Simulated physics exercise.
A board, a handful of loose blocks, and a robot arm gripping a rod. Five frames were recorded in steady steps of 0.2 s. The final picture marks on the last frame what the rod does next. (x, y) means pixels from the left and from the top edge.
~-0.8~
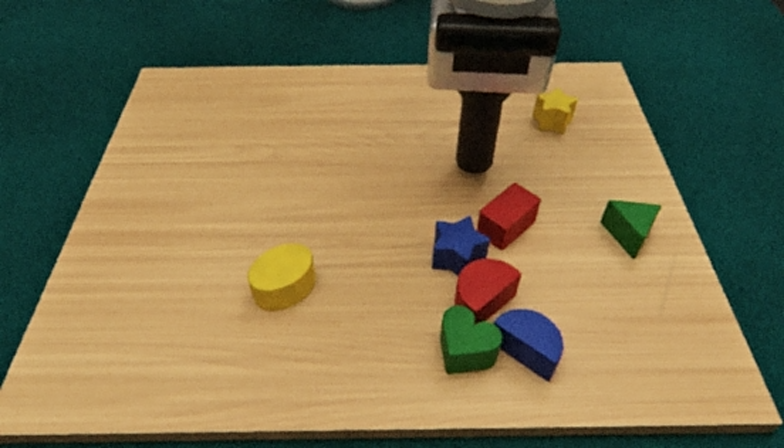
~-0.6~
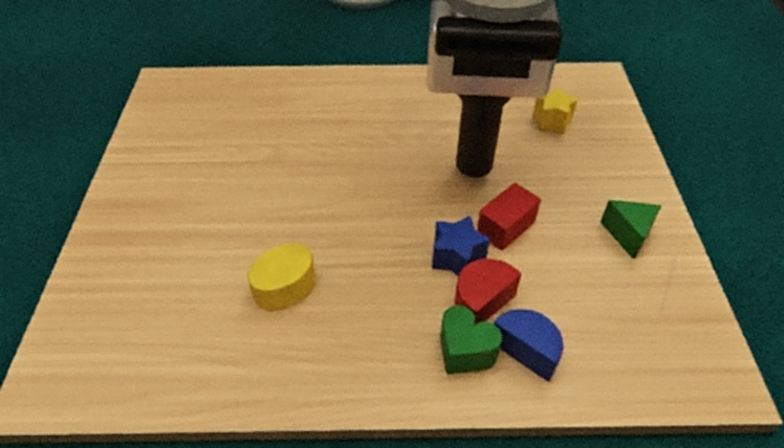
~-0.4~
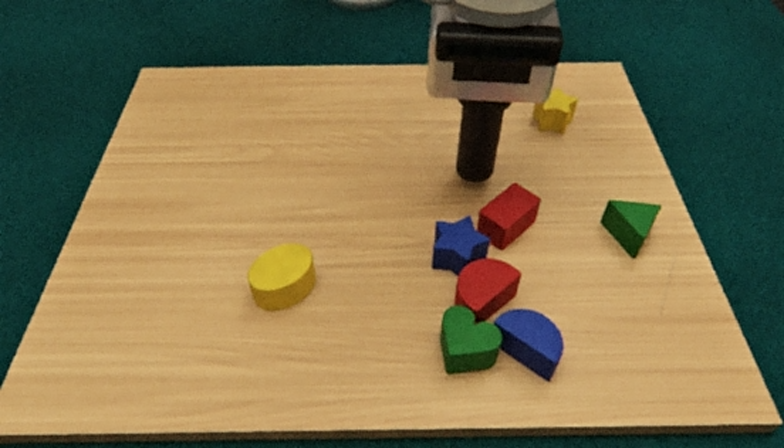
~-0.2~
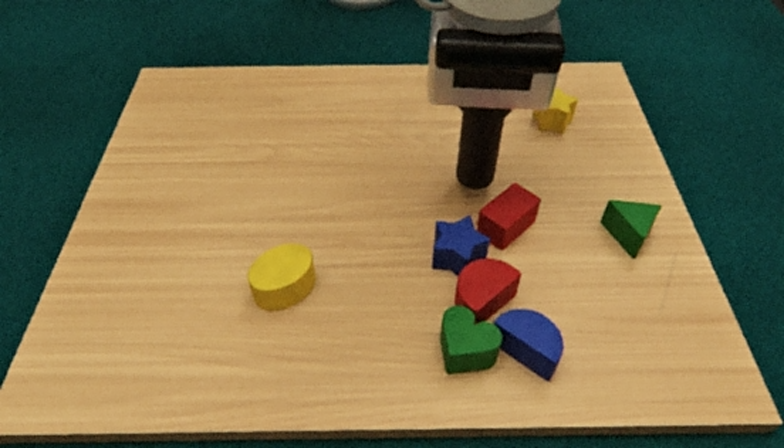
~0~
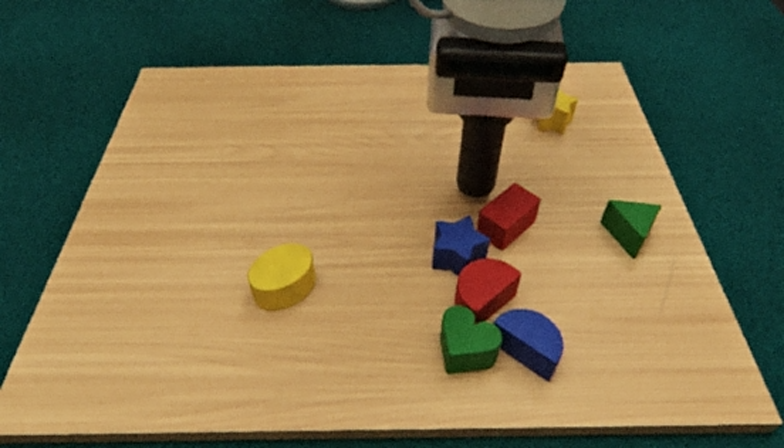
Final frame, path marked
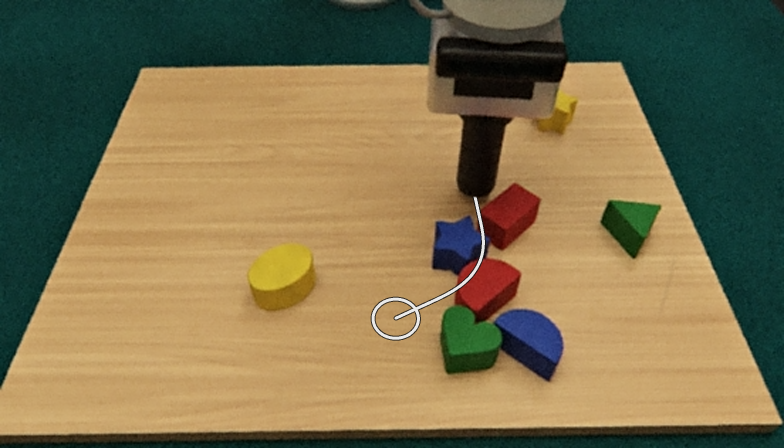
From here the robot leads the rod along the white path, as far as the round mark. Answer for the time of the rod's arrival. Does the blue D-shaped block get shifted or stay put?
It is not moved.
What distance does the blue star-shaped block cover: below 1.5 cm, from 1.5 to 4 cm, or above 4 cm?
Once the path is done, the blue star-shaped block lies more than 4 cm from its present place.
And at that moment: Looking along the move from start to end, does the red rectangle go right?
The answer is no.
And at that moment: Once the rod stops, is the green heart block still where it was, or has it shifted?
That block slides.
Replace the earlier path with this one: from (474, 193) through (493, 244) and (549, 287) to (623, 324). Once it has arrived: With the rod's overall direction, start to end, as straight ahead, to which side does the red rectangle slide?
Facing from start to end, it will go to the left.
The drawn path runs from (474, 193) through (483, 241) and (457, 288) to (396, 318).
What follows on the original path. One third of the way, rod at (485, 234); blue star-shaped block at (456, 239); red rectangle at (527, 219), turned 35° anticlockwise.
Two thirds of the way, rod at (457, 281); blue star-shaped block at (415, 263), turned 35° clockwise; green heart block at (462, 355); red D-shaped block at (480, 308), turned 25° anticlockwise; red rectangle at (528, 219), turned 35° anticlockwise.
At the end, rod at (396, 311); blue star-shaped block at (374, 266), turned 90° clockwise; green heart block at (461, 356); red D-shaped block at (479, 310), turned 25° anticlockwise; red rectangle at (528, 219), turned 35° anticlockwise; blue D-shaped block not moved.
